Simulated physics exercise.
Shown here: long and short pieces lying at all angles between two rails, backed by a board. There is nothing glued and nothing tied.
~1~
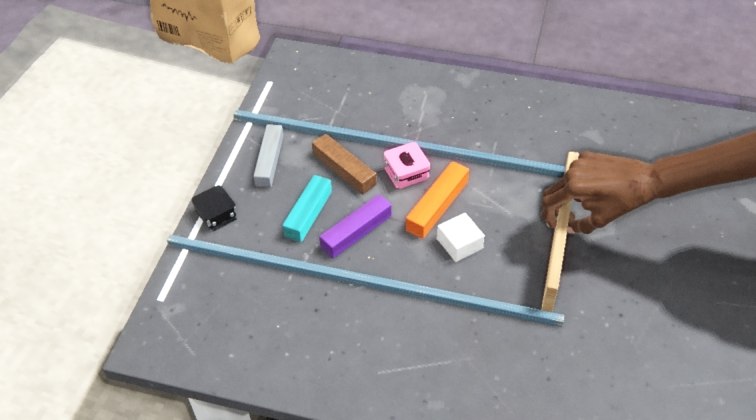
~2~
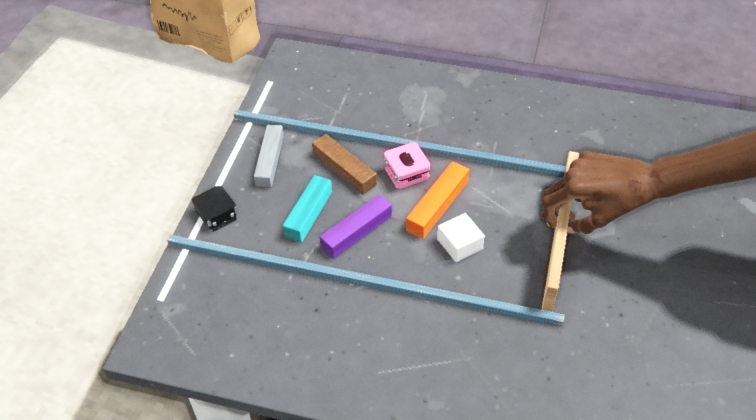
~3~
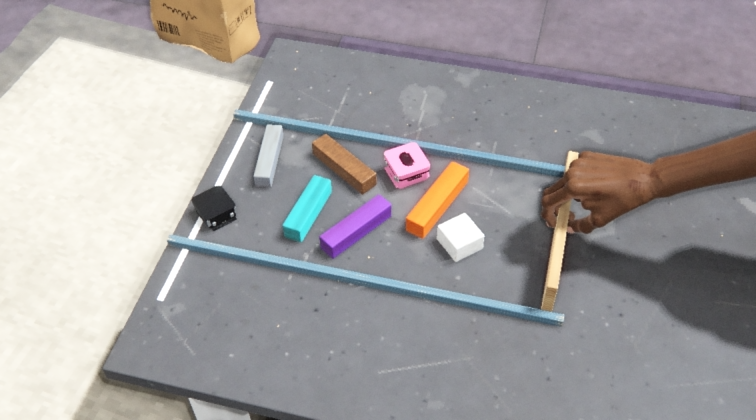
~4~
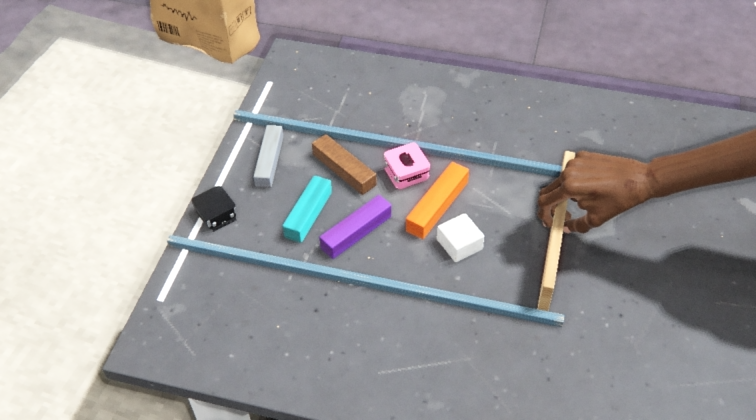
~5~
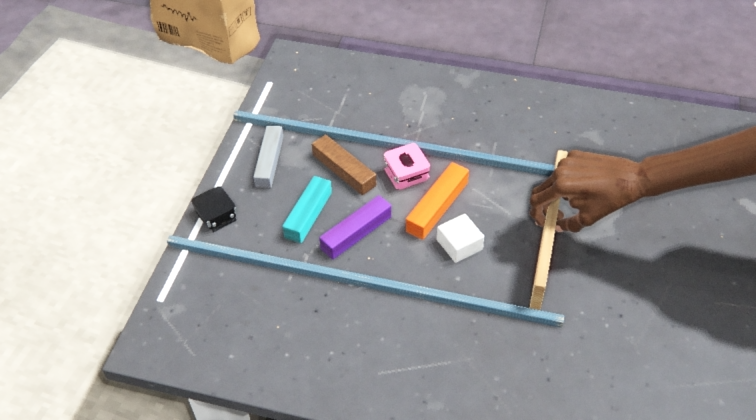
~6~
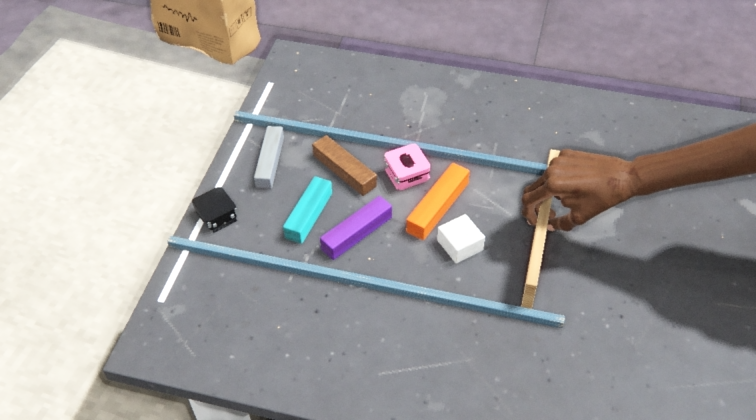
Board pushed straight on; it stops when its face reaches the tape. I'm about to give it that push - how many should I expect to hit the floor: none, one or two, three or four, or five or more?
Expect five or more.
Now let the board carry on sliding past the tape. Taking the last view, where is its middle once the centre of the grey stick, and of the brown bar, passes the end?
Around (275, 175) first and around (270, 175) second.
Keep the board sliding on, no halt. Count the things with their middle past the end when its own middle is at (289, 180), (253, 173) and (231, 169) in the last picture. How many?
The numbers past the end are 1, 4 and 6.
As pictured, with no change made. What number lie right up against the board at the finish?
Counting them up gives 1.
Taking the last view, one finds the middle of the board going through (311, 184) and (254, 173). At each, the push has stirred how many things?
By then 8, and later 8.
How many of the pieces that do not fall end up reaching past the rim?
The count is 1.
Soon after, none off yet; black case at rest near (215, 210); grey stick at rest near (269, 157); turquoise stick at rest near (308, 209).
After that, none off yet; black case at rest near (215, 210); grey stick displaced a little near (252, 155); turquoise stick displaced about its own width near (261, 206).
And then, none off yet; black case tilting well over near (160, 236); grey stick displaced about its own width near (208, 153); turquoise stick displaced well along near (184, 208).
In the end, the number that fall off is five or more; gone, orange stick, pink case, purple stick, brown bar, turquoise stick, grey stick and black case.
